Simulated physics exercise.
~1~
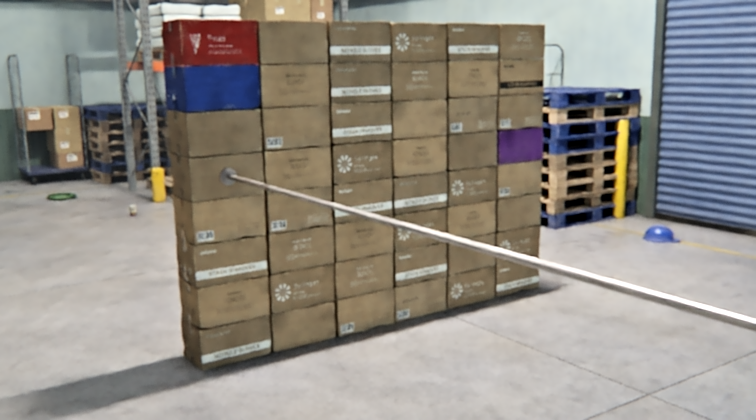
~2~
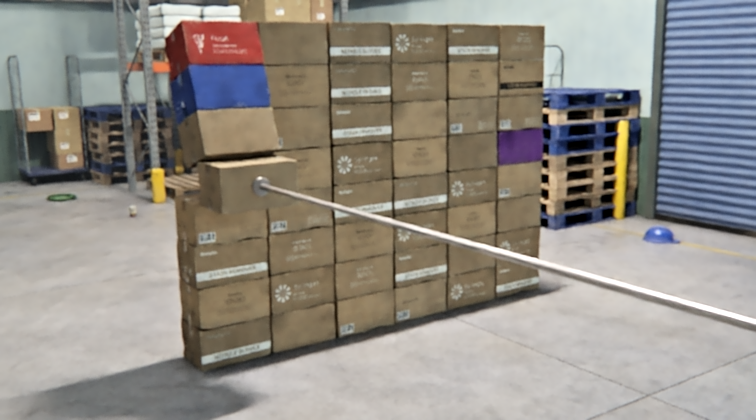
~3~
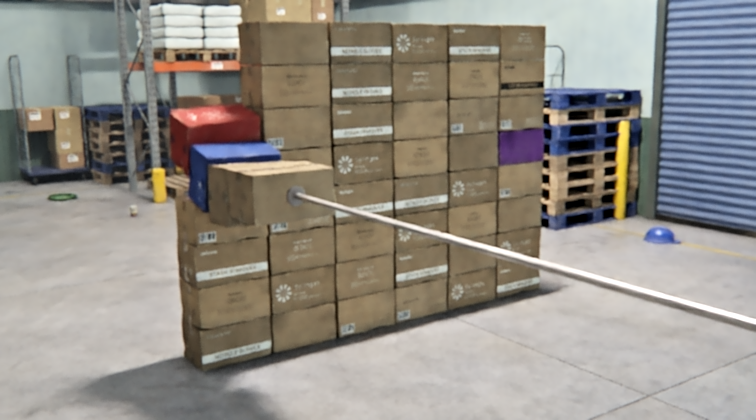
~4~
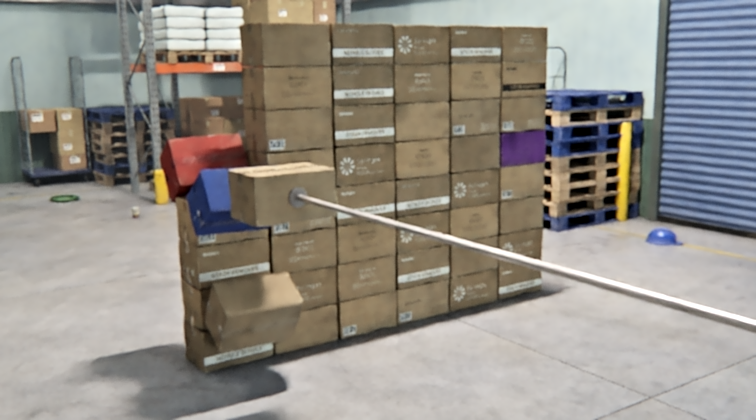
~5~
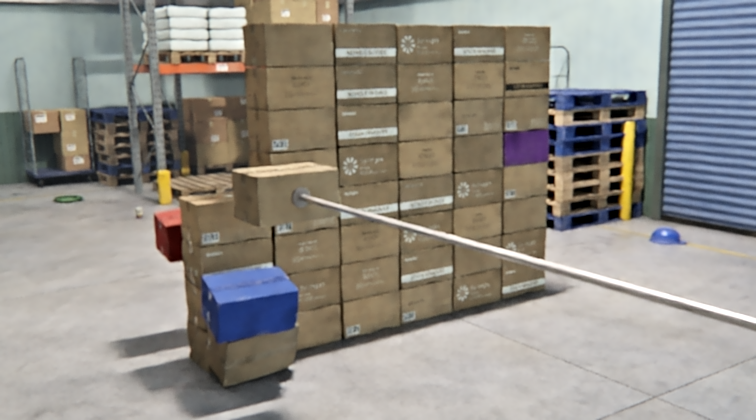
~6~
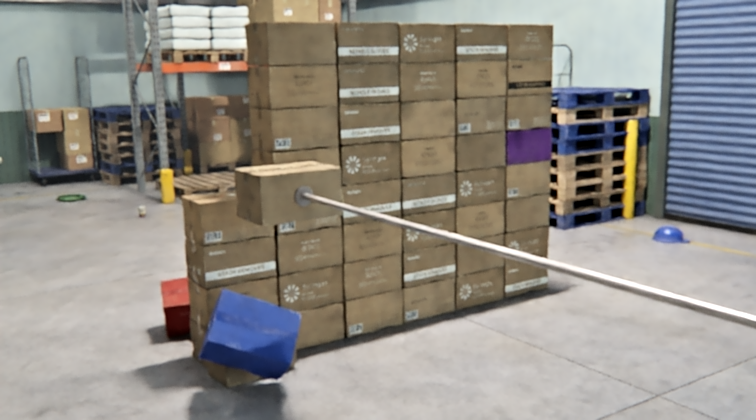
Warehouse floor, a rigid arm pulling a carton from a stacked wall, with red, blue and brown cartons above tumbling down.
